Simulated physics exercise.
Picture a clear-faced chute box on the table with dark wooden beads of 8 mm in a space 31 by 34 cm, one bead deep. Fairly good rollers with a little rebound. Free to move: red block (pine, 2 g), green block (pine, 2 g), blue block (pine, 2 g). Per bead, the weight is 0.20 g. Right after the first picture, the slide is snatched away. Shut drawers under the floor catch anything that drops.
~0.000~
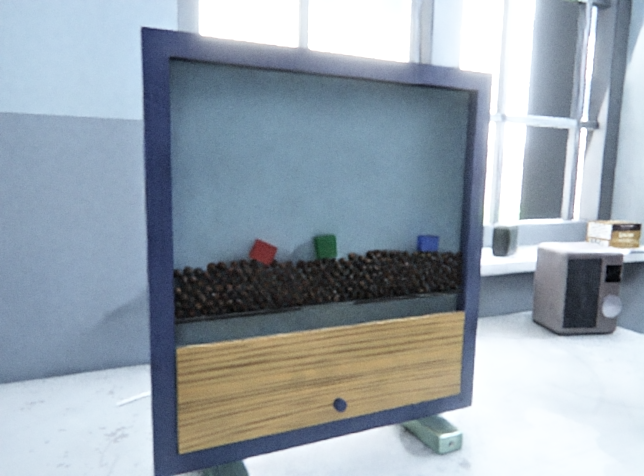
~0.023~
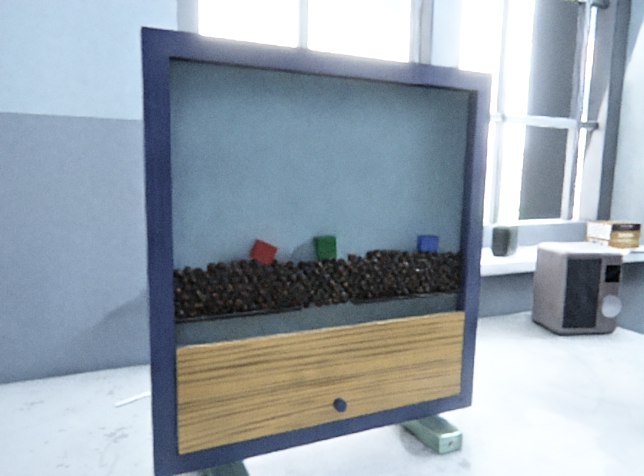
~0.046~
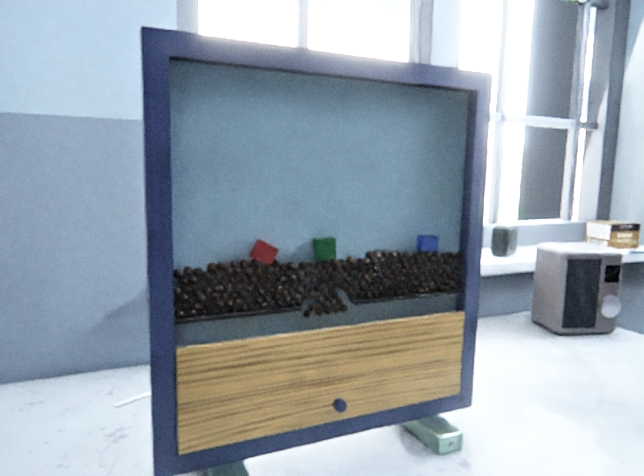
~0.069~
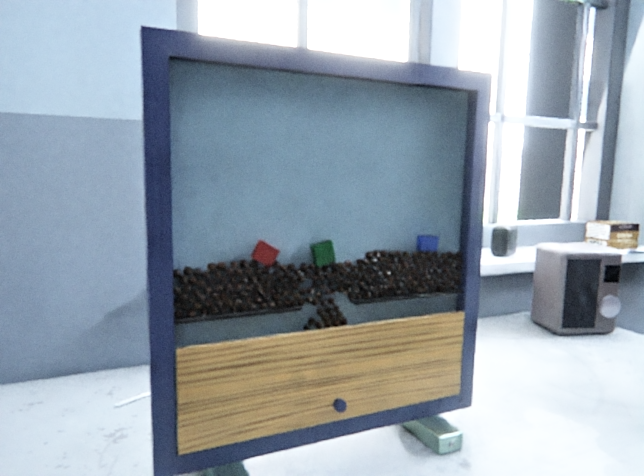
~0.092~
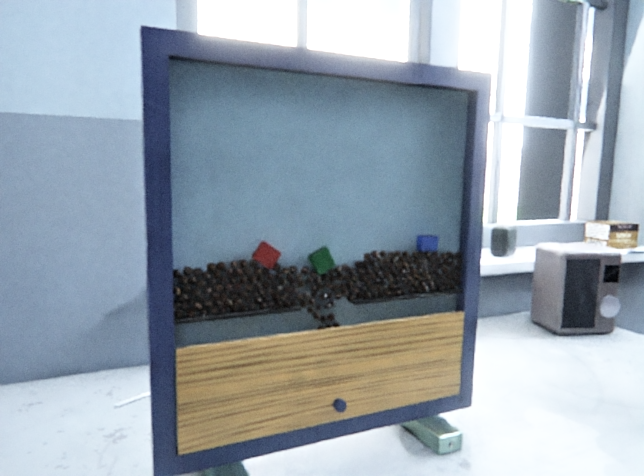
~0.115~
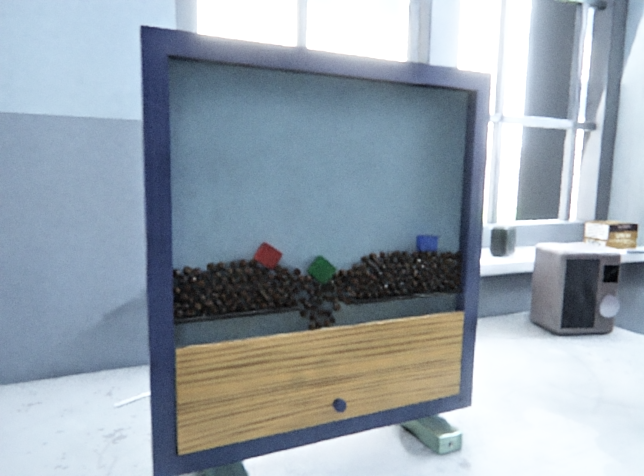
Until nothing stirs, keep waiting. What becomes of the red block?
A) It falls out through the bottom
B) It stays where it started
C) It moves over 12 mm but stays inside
Answer: A.
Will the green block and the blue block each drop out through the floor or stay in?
Green: Falls through; blue: Remains.
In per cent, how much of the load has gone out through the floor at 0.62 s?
About 35 percent.
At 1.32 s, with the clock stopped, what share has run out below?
Roughly 40 percent by then.
After 0.26 s, 25 % are out; red block moved 2.2 cm tilted 38°; green block below the floor; blue block moved 0.0 cm.
After 0.62 s, 35 % are out; red block below the floor; green block below the floor; blue block moved 0.2 cm.
After 1.32 s, 40 % are out; red block below the floor; green block below the floor; blue block moved 0.2 cm.
All still by 1.5 s, 40 % are out; red block below the floor; green block below the floor; blue block moved 0.2 cm.
